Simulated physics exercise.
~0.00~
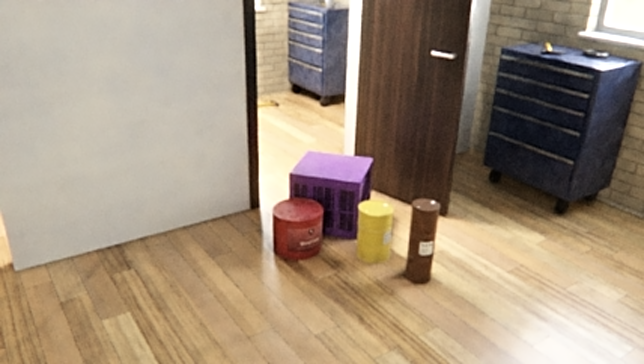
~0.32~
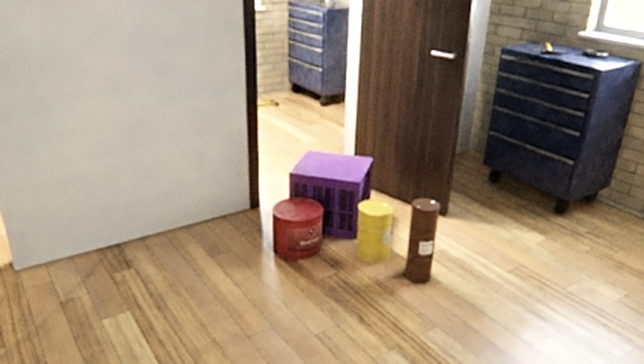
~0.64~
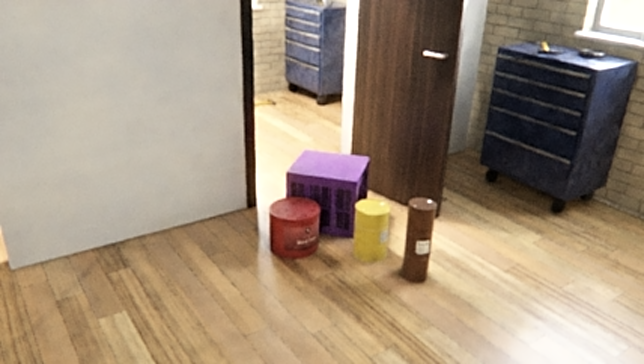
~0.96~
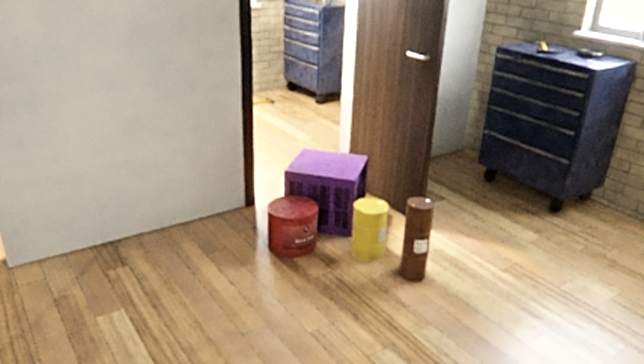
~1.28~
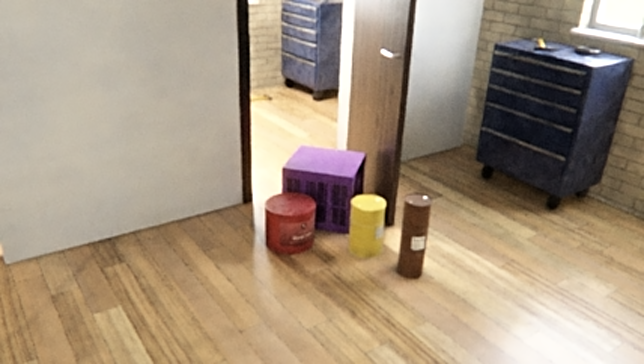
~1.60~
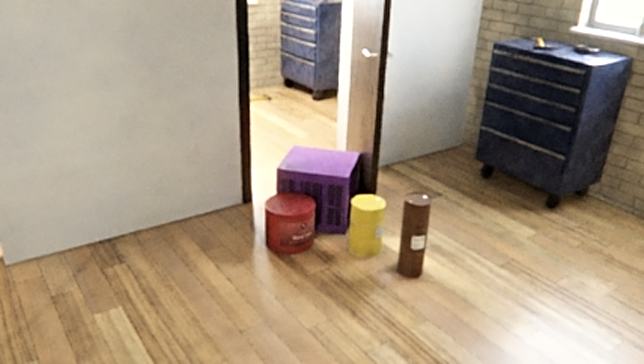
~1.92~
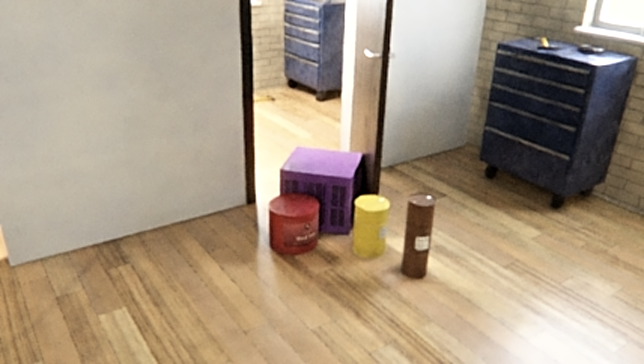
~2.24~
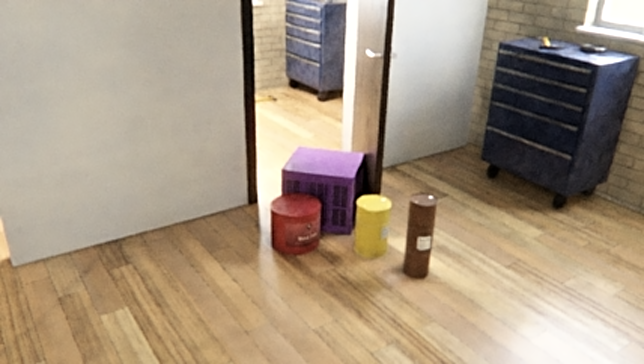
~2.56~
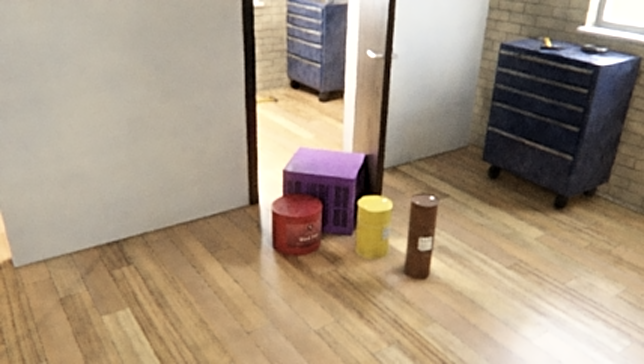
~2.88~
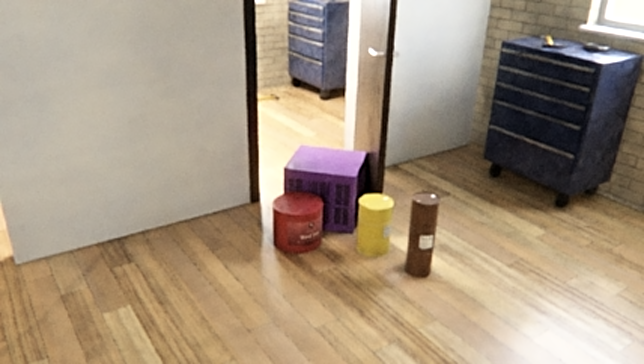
A dark wooden door swings partway closed and stops, still ajar, at a purple crate.
